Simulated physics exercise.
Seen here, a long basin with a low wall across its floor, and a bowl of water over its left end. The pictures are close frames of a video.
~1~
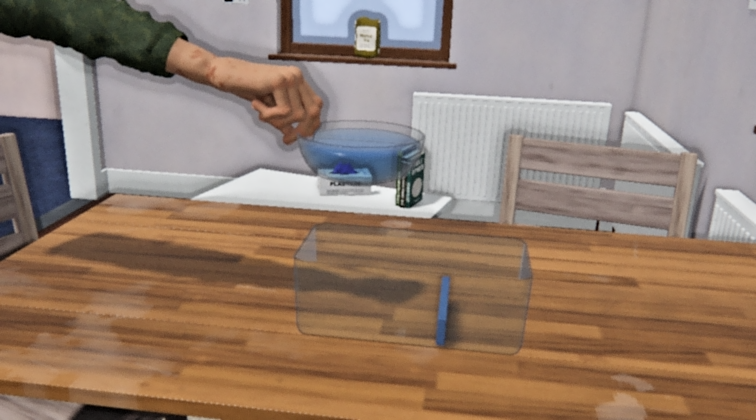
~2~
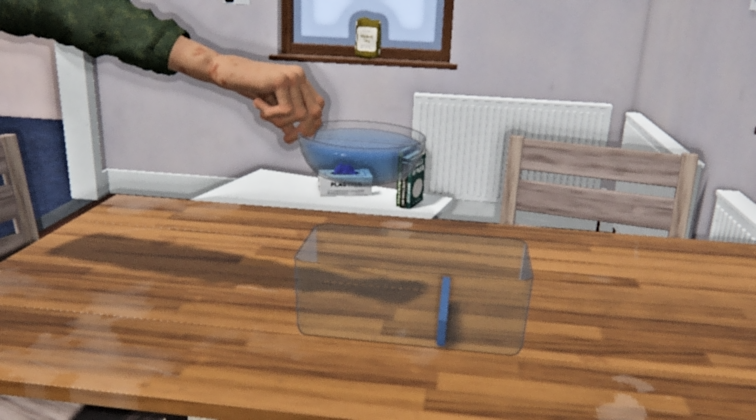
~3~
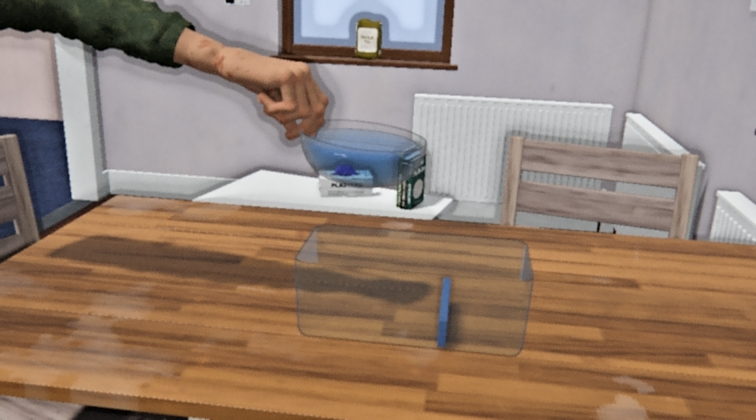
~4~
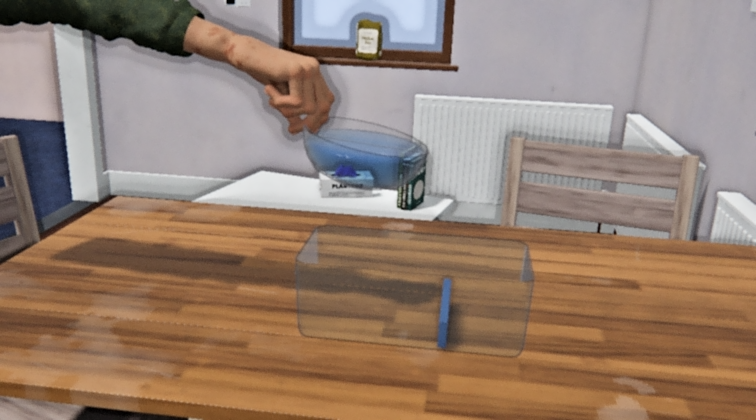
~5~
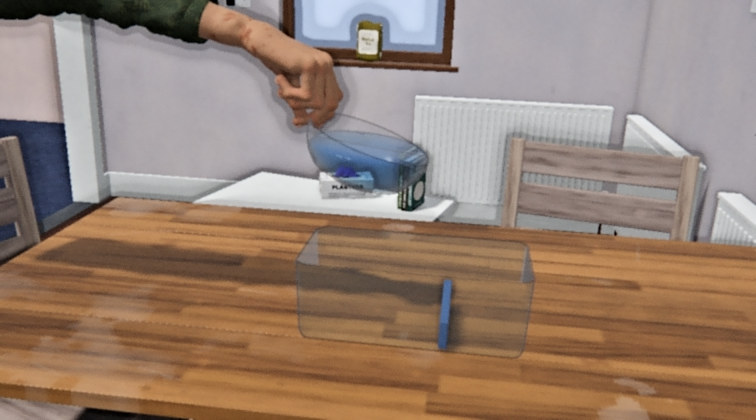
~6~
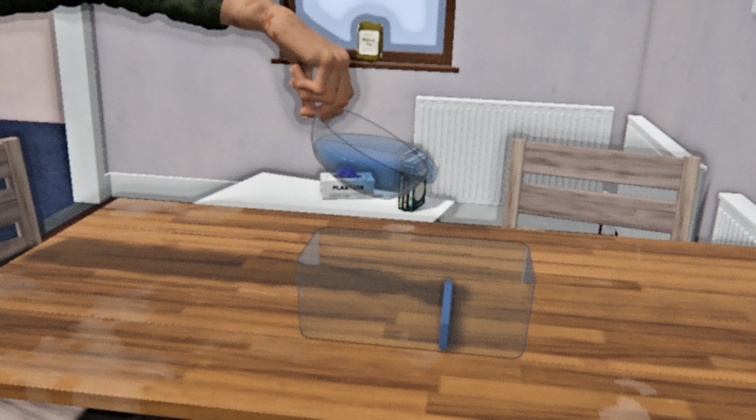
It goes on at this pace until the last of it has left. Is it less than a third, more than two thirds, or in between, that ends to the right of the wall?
In the end between a third and two thirds is right of the wall.
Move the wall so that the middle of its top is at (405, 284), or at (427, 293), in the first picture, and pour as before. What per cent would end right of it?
The first gives 85 %, the second 70 %.
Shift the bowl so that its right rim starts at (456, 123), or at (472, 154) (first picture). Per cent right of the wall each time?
The first gives 65 %, the second 70 %.
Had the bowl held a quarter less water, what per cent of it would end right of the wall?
Roughly 45 in a hundred.
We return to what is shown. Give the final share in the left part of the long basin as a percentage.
Roughly 50 in a hundred.
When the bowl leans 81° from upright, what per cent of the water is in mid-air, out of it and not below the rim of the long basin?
Near 40 %.
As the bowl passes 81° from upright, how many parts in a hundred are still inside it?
About 15 per cent.
A moment on, the bowl is tipped on its side and 15 per cent is still to pour, 5 is left of the wall and 42 right of it.
Next, the bowl is tipped on its side and 1 per cent is still to pour, 33 is left of the wall and 49 right of it.
Then the bowl is tipped on its side and 0 per cent is still to pour, 43 is left of the wall and 54 right of it.
Later the bowl is tipped on its side and 0 per cent is still to pour, 48 is left of the wall and 49 right of it.
In the end 49 per cent lies left of the wall, 48 right of it and 3 outside.
